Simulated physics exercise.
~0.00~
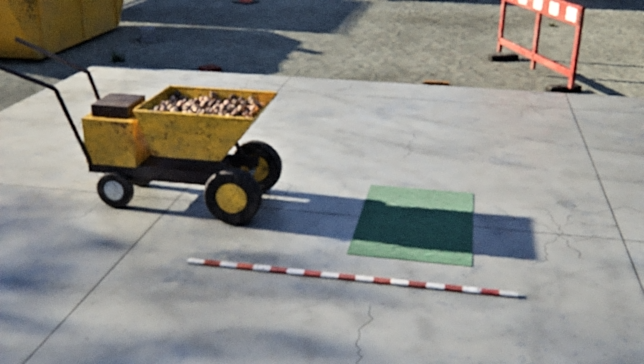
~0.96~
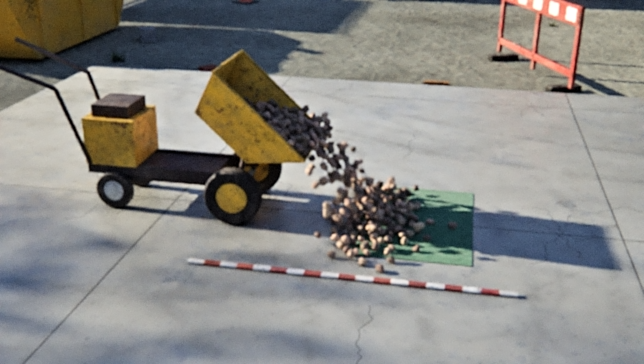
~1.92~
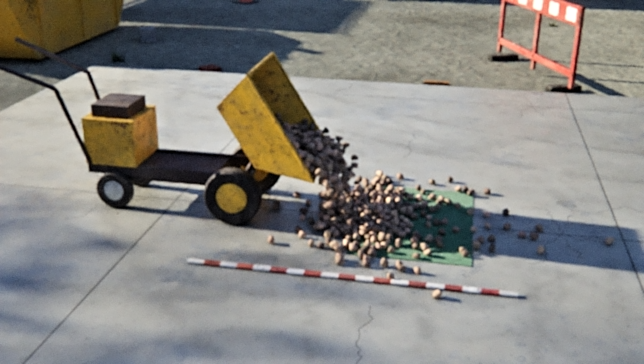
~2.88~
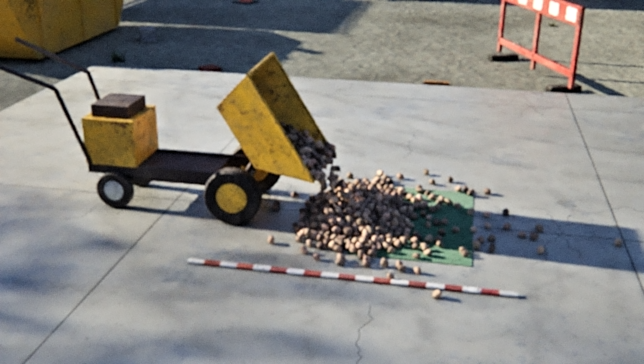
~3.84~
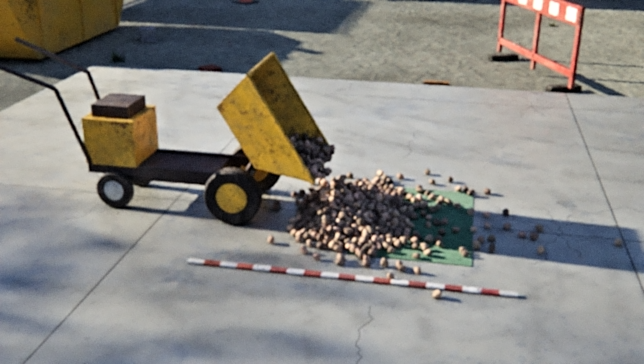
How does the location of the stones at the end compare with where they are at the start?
At the start the stones all sit in the level skip of the barrow. By the end most of them lie lower and to the right, heaped on the concrete and partly on the green sheet, with some still in the raised skip.
The footage shows a yellow motor barrow full of small rounded stones tipping its skip forward and spilling them onto the concrete and a green sheet ahead; it ends with the skip steeply raised, some stones still inside and a heap spread below.
